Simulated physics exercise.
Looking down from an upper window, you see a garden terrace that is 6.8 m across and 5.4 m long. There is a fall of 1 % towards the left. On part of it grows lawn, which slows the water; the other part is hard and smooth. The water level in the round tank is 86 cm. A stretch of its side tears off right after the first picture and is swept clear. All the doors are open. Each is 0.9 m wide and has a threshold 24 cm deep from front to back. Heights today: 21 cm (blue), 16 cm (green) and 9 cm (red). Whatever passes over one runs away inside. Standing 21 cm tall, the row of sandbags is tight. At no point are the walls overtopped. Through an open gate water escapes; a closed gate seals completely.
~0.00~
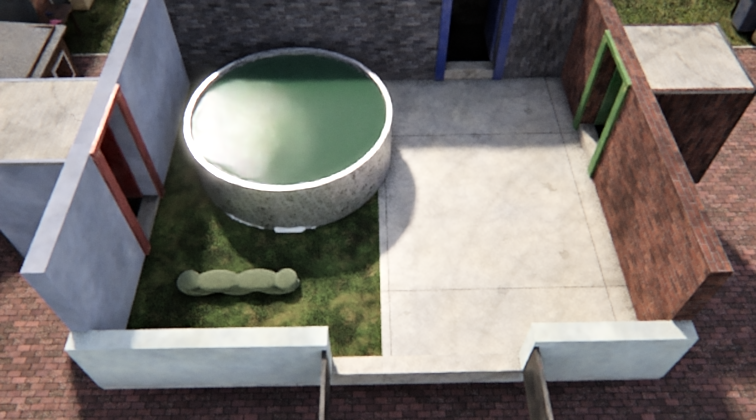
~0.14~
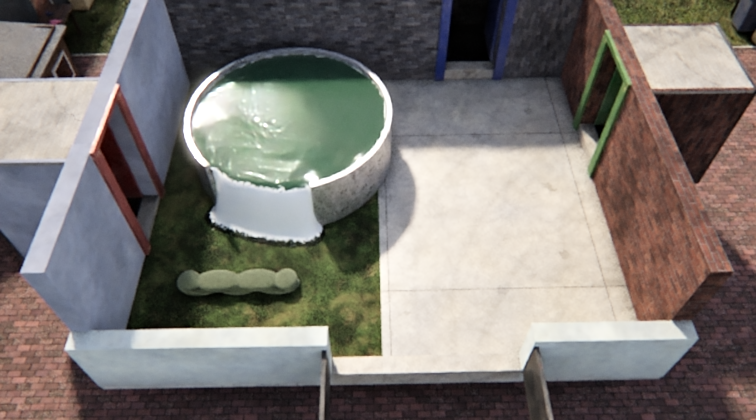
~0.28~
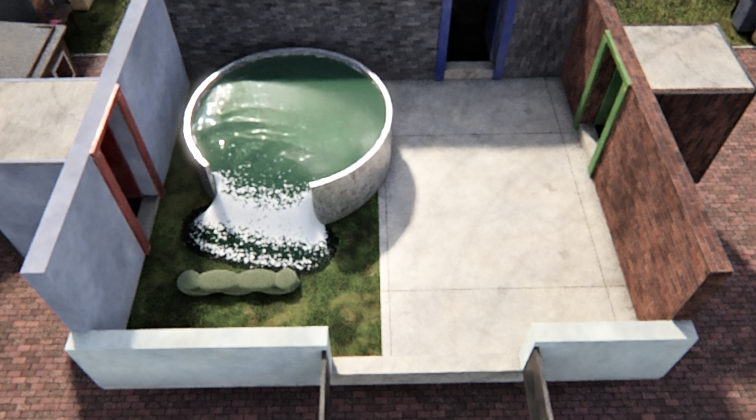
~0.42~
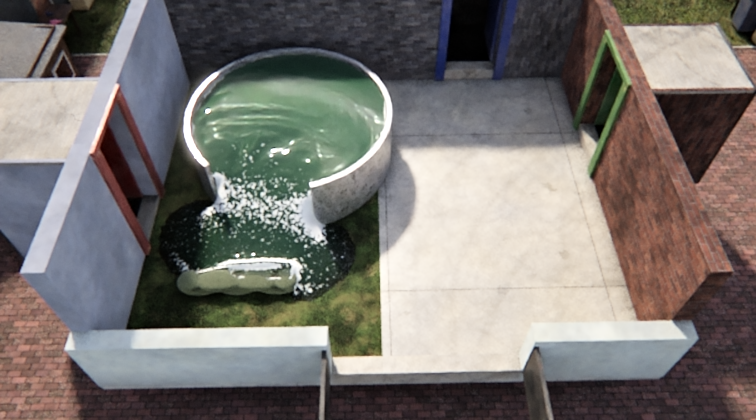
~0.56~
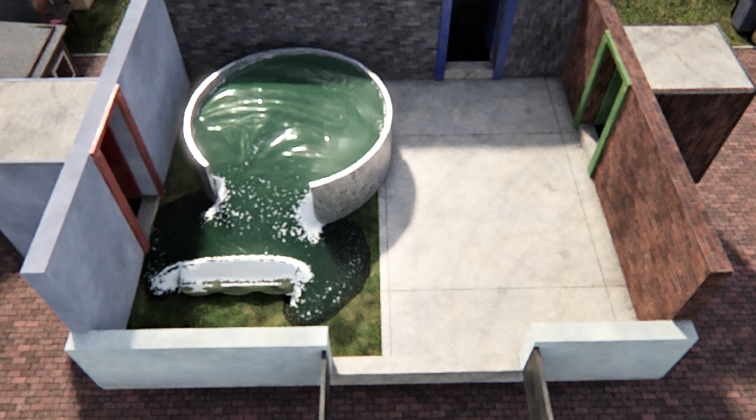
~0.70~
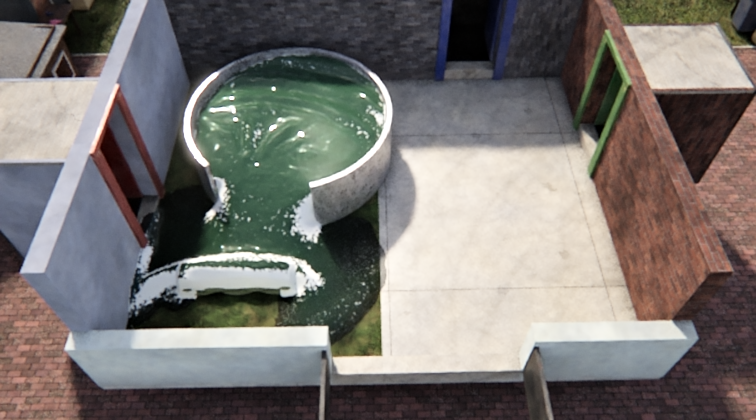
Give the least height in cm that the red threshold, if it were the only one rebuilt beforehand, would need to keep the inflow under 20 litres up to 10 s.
A height of close to 28 cm would just do it.
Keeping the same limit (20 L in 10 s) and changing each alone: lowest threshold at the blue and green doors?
Some 11.5 cm for blue, some 6.5 cm for green.
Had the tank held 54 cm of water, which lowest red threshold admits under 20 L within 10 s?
22 cm.
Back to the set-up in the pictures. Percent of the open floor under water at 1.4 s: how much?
About 30 per cent.
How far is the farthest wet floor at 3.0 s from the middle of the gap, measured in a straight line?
Near 5.2 metres, give or take.
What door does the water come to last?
The blue door comes last.
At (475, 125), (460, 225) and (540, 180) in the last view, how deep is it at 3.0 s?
Roughly 0, 1 and 0 cm, in turn.
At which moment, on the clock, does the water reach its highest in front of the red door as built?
The level tops out around 4.5 s.
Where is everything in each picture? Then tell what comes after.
The first picture shows the round tank at (290, 115) is whole and still, 86 cm deep; the red door at (133, 178) is dry.
In the second picture, the front is at (313, 242), 0.3 m from the gap at (260, 211); 0.4 m2 of floor is wet, 86 cm left at the back.
In the third picture, the gap is at (261, 214), the front 0.8 m out at (311, 269); the back of the round tank holds 86 cm.
In the fourth picture, the front is at (310, 295), 1.2 m from the gap at (261, 215); 2.7 m2 of floor is wet, 86 cm left at the back.
In the fifth picture, the front is at (153, 295), 1.7 m from the gap at (261, 215); 4.2 m2 of floor is wet, 86 cm left at the back.
In the sixth picture, the front is at (130, 319), 2.1 m from the gap at (261, 215); 5.4 m2 of floor is wet, 84 cm left at the back; water is at the red door at (133, 178).
After 1.4 s water covers 30 % of the floor, deepest (62 cm) near (256, 274); 17 cm at the red door, 11 litres in over its 9 cm threshold.
After 3.0 s water covers 55 % of the floor, deepest (56 cm) near (122, 348); 23 cm at the red door, 83 litres in over its 9 cm threshold.
After 10.0 s water covers 95 % of the floor, deepest (27 cm) near (299, 88); 16 cm at the red door, 509 litres in over its 9 cm threshold.
At the red door as built, the water arrived by 0.6 s and peaked near 24 cm at 4.4 s.
With a threshold of 25 cm, 41 litres would have come in within the 10 s; with 34 cm, 3 litres. So under 20 litres takes about 28 cm.
